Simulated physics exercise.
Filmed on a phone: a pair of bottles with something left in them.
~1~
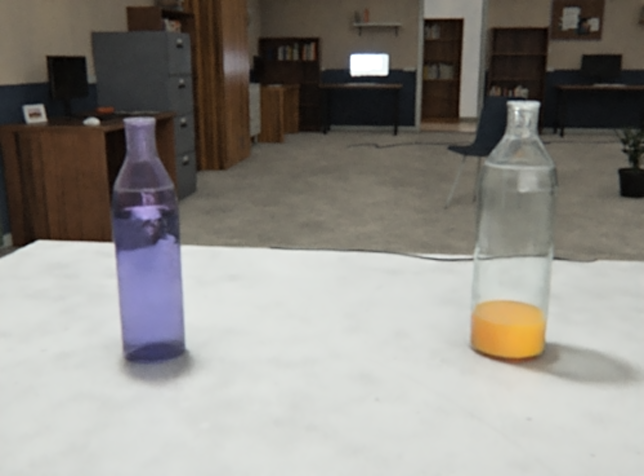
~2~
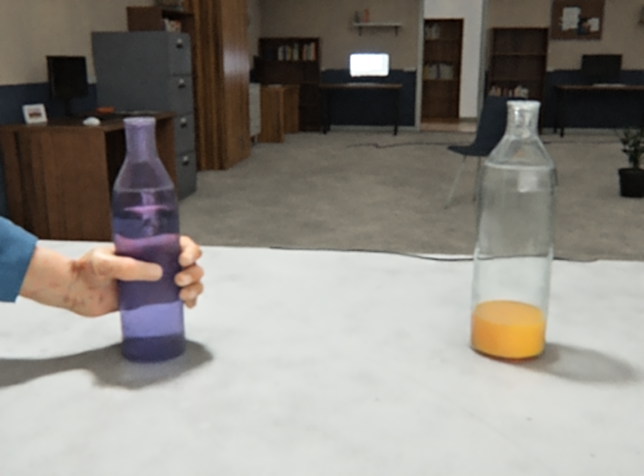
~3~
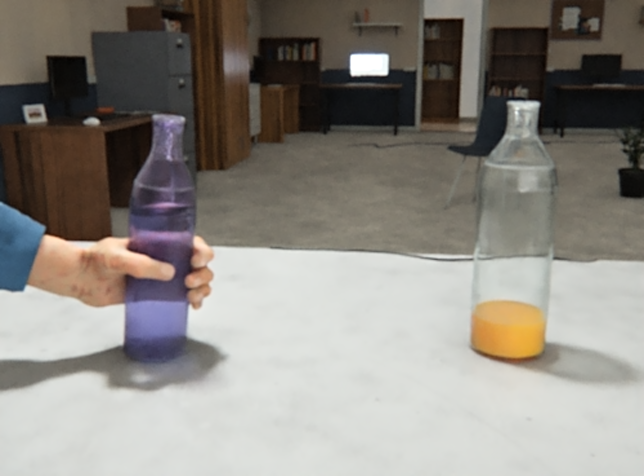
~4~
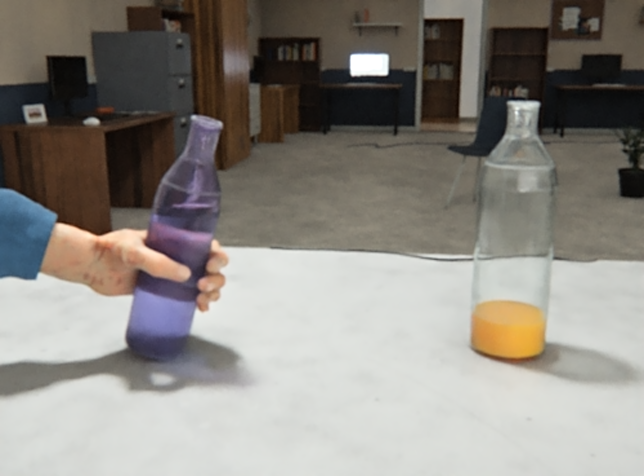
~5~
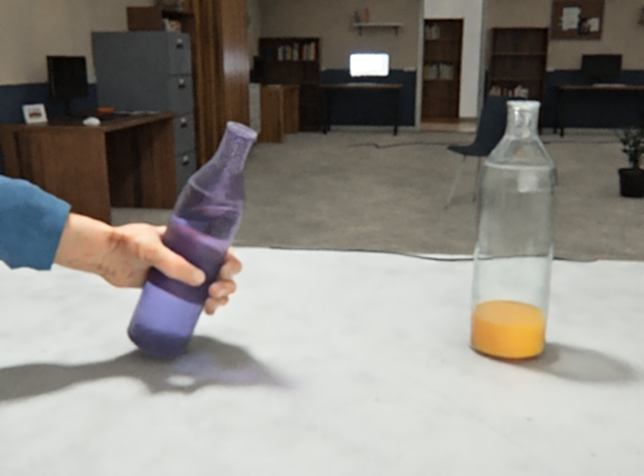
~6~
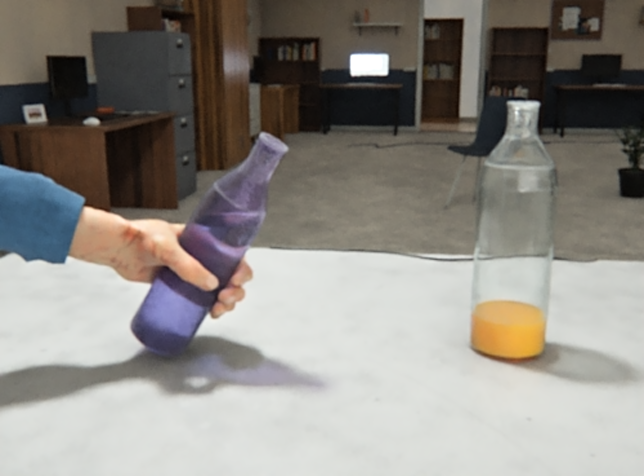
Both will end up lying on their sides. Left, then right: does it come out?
The left one leaks and the right one keeps it in.
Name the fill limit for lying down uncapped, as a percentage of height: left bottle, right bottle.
In turn 22 and 26 per cent.
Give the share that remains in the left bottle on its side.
Some 35 per cent.
Shortly, the left bottle is nearly down; left bottle, no leak.
Then, the left bottle lies flat; left bottle, it leaks.
At the finish, both lie flat; left bottle, it leaks; right bottle, no leak.
